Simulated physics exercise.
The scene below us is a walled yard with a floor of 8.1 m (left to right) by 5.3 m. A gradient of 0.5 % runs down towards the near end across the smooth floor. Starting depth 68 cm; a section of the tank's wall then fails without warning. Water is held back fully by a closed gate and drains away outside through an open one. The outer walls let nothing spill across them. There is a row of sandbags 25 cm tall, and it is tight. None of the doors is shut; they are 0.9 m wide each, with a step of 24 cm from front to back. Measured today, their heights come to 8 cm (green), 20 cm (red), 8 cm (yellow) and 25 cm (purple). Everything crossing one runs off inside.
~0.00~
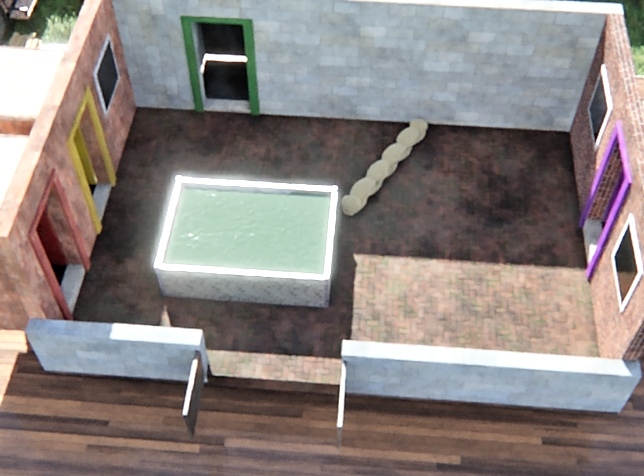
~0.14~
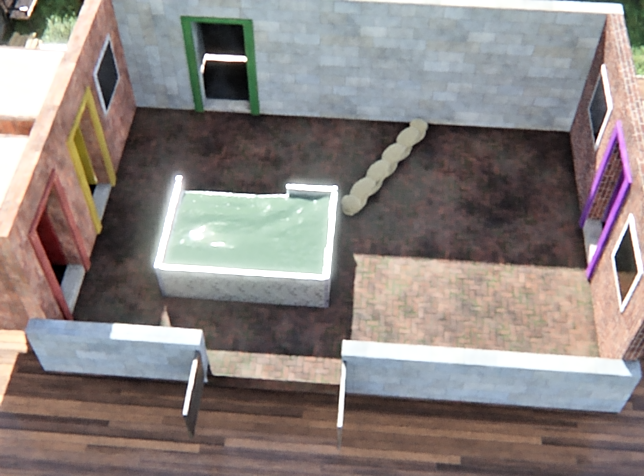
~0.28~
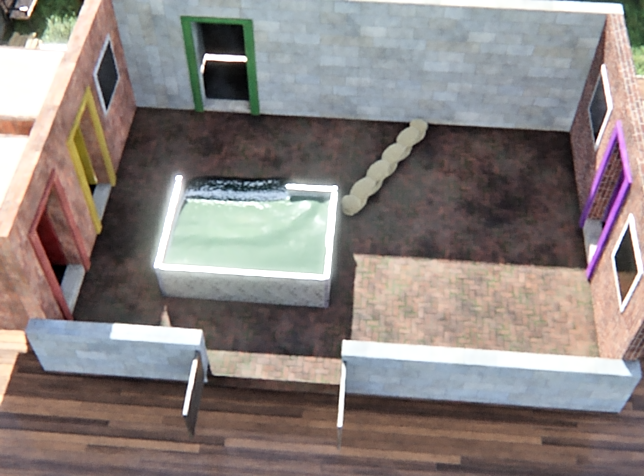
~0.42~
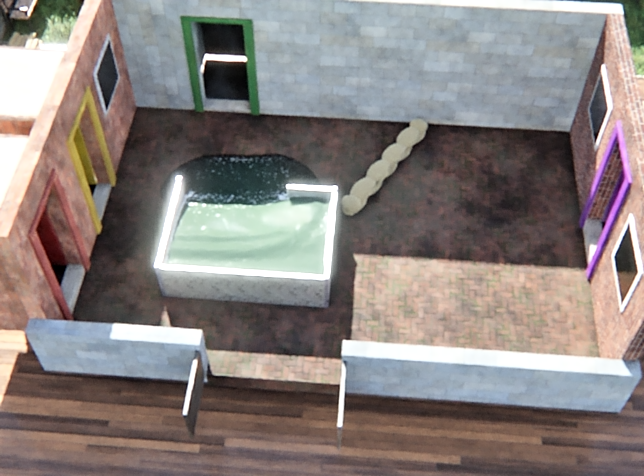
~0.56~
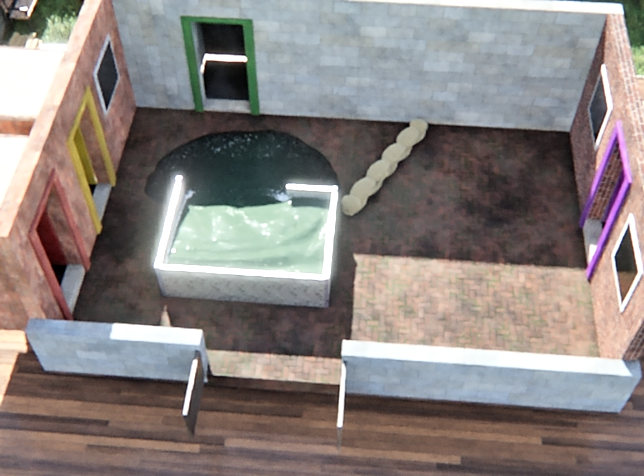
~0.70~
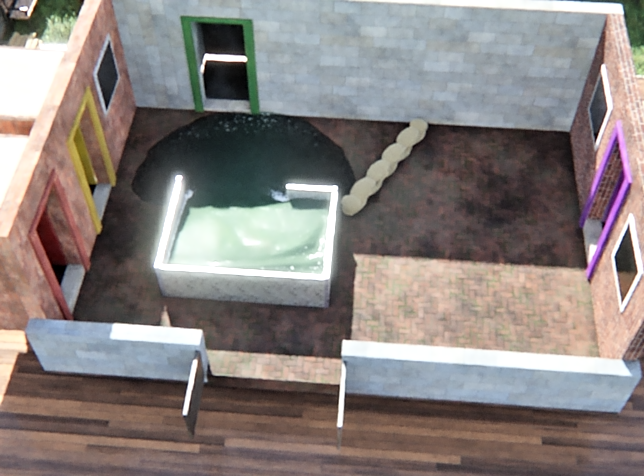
Water pouring through a gap in the far side of a pale tank, spreading in a dark pool to the green door.
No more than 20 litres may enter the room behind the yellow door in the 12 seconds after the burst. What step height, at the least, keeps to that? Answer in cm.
I would say about 8.5 cm.
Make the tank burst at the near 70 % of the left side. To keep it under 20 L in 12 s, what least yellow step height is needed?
Close to 20 cm at the least.
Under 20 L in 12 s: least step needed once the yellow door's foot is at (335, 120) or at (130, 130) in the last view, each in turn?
Roughly 17 cm, then roughly 25 cm.
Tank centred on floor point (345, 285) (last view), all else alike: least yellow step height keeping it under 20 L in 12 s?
7.0 cm, give or take.
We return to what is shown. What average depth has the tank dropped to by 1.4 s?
About 39 cm.
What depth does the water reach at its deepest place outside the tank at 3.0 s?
Max depth: Around 30 cm.
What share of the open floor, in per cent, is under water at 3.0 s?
Wet share: Near 35 %.
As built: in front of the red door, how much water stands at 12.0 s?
Some 10.0 cm.
After 1.4 s water covers 25 % of the floor, deepest (40 cm) near (260, 116); it has not reached the yellow door.
After 3.0 s water covers 35 % of the floor, deepest (30 cm) near (228, 128); 7 cm at the yellow door, 0 litres in over its 8 cm step.
After 12.0 s water covers 70 % of the floor, deepest (12 cm) near (62, 349); 8 cm at the yellow door, 20 litres in over its 8 cm step.
At the yellow door as built, the water arrived by 1.8 s and peaked near 11 cm at 6.4 s.
Run again over the same 12 s with other heights there, 27 litres in over 7.5 cm, 5 litres over 10 cm. The limit of 20 litres is kept from about 8.5 cm up.
